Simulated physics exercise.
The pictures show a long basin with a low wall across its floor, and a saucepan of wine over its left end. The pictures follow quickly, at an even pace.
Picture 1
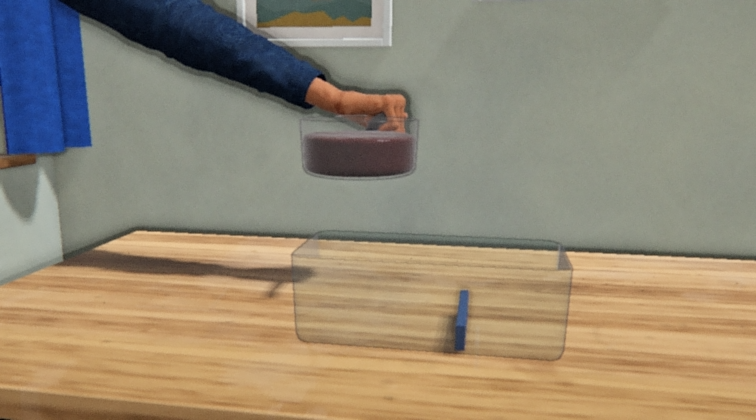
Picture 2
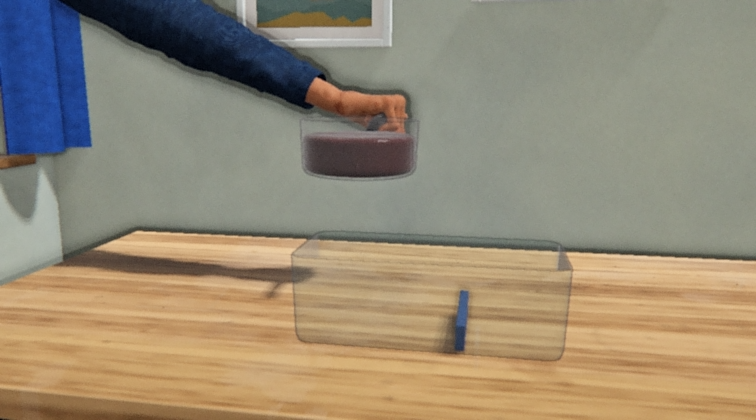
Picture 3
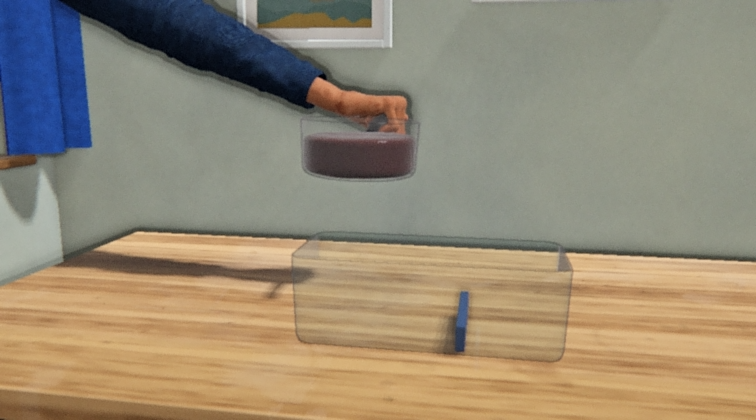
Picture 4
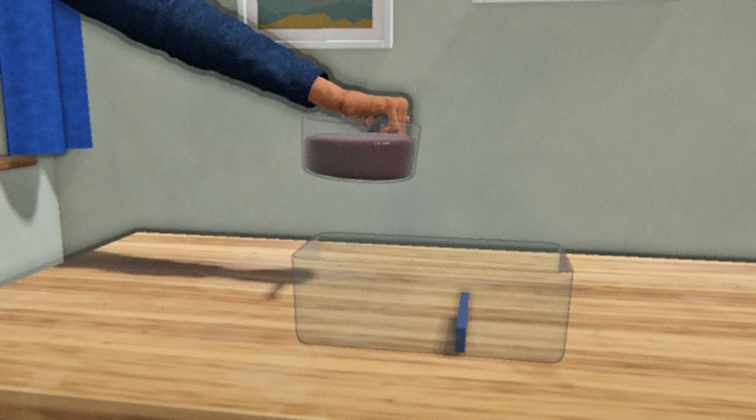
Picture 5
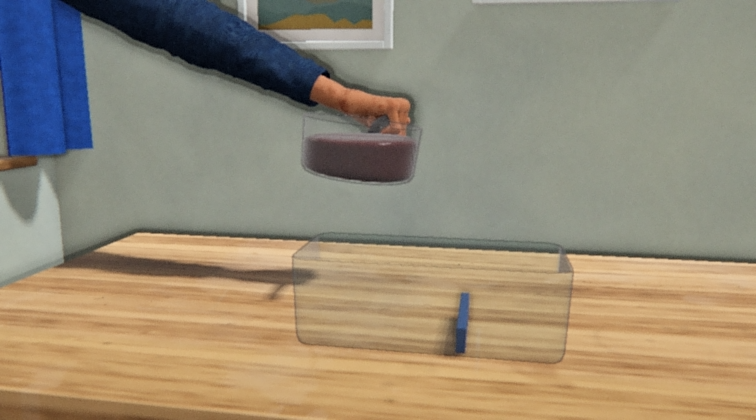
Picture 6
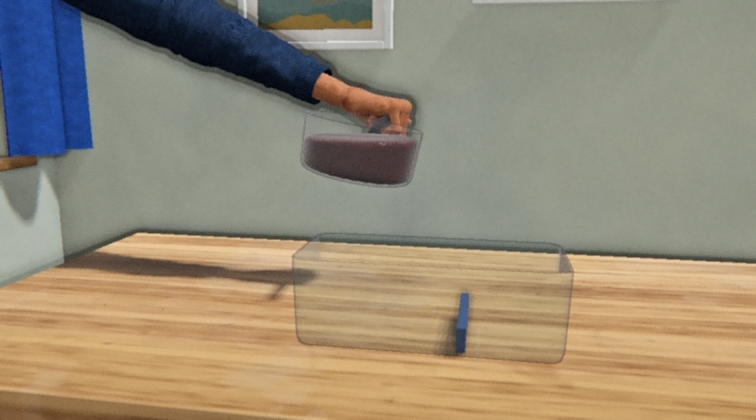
A hand in a dark blue sleeve, reaching in from the upper left, holds a clear round pan of dark purplish-red wine level, then slowly tilts it slightly down to the right. Below it, a long transparent basin with a low blue wall across its floor sits on a light wooden table. The steady, front-on indoor view shows a grey-green wall, blue curtain and framed picture behind.
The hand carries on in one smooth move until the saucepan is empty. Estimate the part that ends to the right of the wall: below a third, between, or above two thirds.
The share right of the wall is from a third to two thirds.
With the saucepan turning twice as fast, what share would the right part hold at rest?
Near 30 %.
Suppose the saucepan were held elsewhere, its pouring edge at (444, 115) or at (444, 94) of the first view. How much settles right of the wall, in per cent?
First some 65, then 65 per cent.
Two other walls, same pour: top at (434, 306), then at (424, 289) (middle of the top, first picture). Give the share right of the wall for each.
First some 70, then 80 per cent.
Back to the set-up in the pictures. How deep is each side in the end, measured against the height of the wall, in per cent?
Near 40 on the left, 70 on the right.
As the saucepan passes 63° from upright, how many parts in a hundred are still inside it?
Roughly 55 in a hundred.
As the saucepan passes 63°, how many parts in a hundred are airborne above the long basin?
Near 30 %.
A moment on, the saucepan is tipped part way and 55 per cent is still to pour, 6 is left of the wall and 10 right of it.
Next, the saucepan is tipped right over and 7 per cent is still to pour, 40 is left of the wall and 47 right of it.
Then the saucepan is tipped right over and 0 per cent is still to pour, 52 is left of the wall and 47 right of it.
Later the saucepan is tipped right over and 0 per cent is still to pour, 52 is left of the wall and 47 right of it.
Finally, 52 per cent lies left of the wall, 47 right of it and 1 outside.
